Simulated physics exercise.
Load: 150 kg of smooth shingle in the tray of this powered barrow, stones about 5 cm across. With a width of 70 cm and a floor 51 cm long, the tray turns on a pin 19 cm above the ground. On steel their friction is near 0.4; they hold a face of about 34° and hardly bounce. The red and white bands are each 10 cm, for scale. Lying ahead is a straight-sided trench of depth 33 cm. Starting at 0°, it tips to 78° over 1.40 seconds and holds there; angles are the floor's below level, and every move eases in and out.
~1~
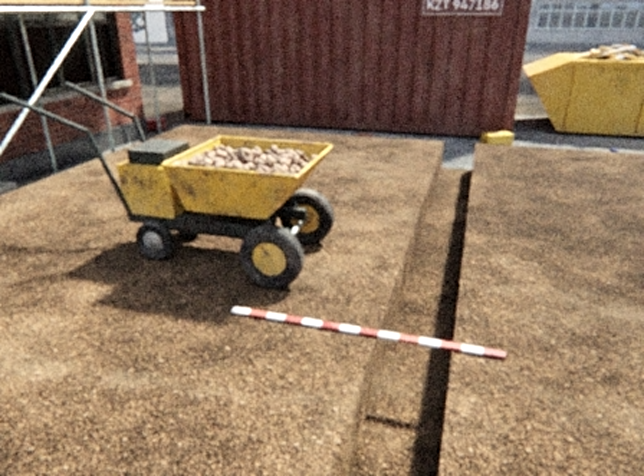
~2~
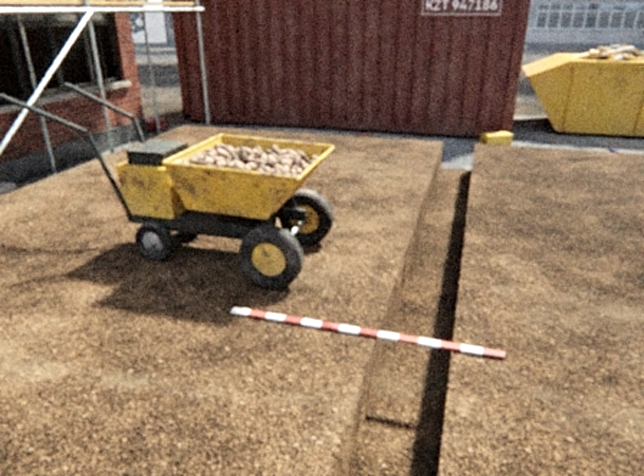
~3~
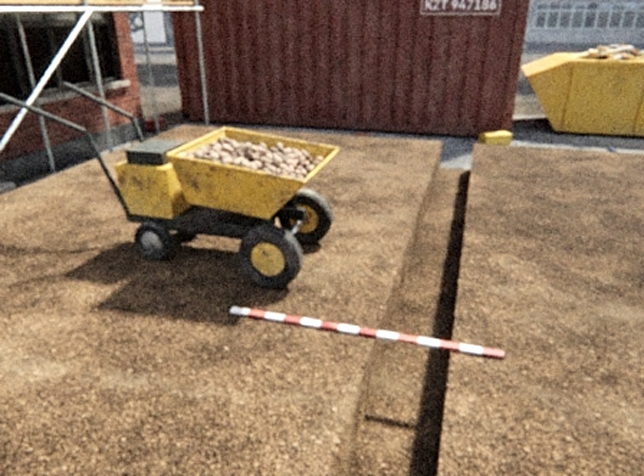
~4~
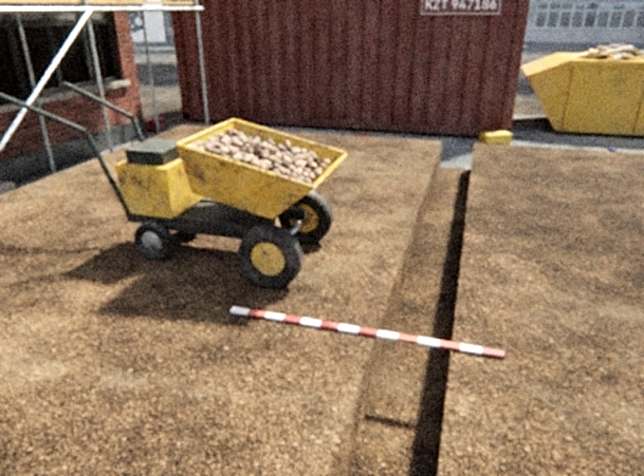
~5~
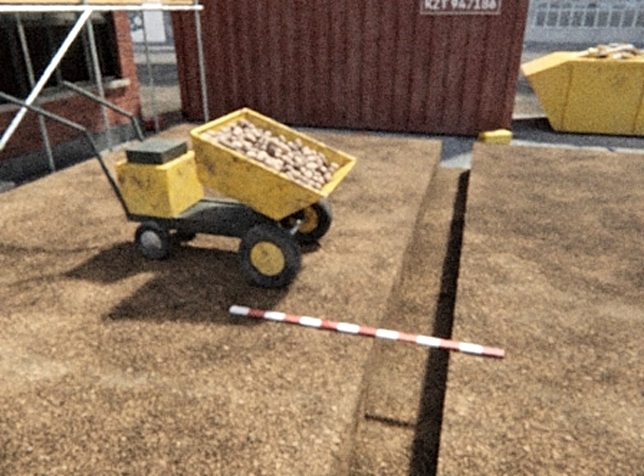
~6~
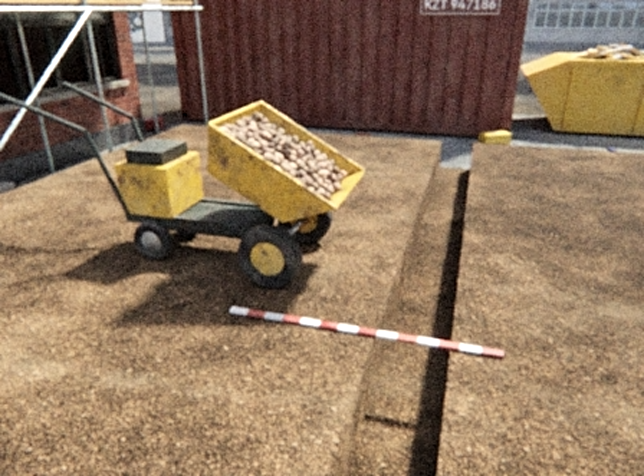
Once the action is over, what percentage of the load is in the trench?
About 85 in every hundred.
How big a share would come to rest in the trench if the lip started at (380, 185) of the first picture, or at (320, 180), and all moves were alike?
The first start gives about 30 per cent, the second about 100.
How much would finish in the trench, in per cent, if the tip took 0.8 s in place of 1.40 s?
Roughly 85 per cent would.
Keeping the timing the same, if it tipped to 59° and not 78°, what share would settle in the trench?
It would be close to 70 percent.
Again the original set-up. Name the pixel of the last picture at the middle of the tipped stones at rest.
The middle should be near (419, 312).
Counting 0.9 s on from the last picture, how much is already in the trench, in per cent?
Approx. 55 % of the load.
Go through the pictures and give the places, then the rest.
In the first picture, lip at (296, 177), floor tilted 0°, highest stones at (254, 153).
In the second picture, the tray is at 2°, its lip at (298, 179); the top of the load is at (250, 153).
In the third picture, lip at (304, 182), floor tilted 6°, highest stones at (233, 148).
In the fourth picture, the tray is at 12°, its lip at (314, 188); the top of the load is at (228, 138).
In the fifth picture, lip at (325, 196), floor tilted 21°, highest stones at (238, 129).
In the sixth picture, lip at (336, 208), floor tilted 30°, highest stones at (252, 121).
Then, 0.5 s after the last picture the floor is at 66°, 96 % in the tray, 4 % short of the trench; the foremost stones are at (389, 259).
Then, 0.9 s after the last picture the floor is at 78°, 31 % in the tray, 12 % short of the trench, 57 % in the trench; the foremost stones are at (449, 325).
Then, 1.3 s after the last picture the floor is at 78°, 7 % in the tray, 15 % short of the trench, 78 % in the trench; the foremost stones are at (449, 330).
Then, 3.2 s after the last picture the floor is at 78°, 0 % in the tray, 15 % short of the trench, 85 % in the trench; the foremost stones are at (451, 312).
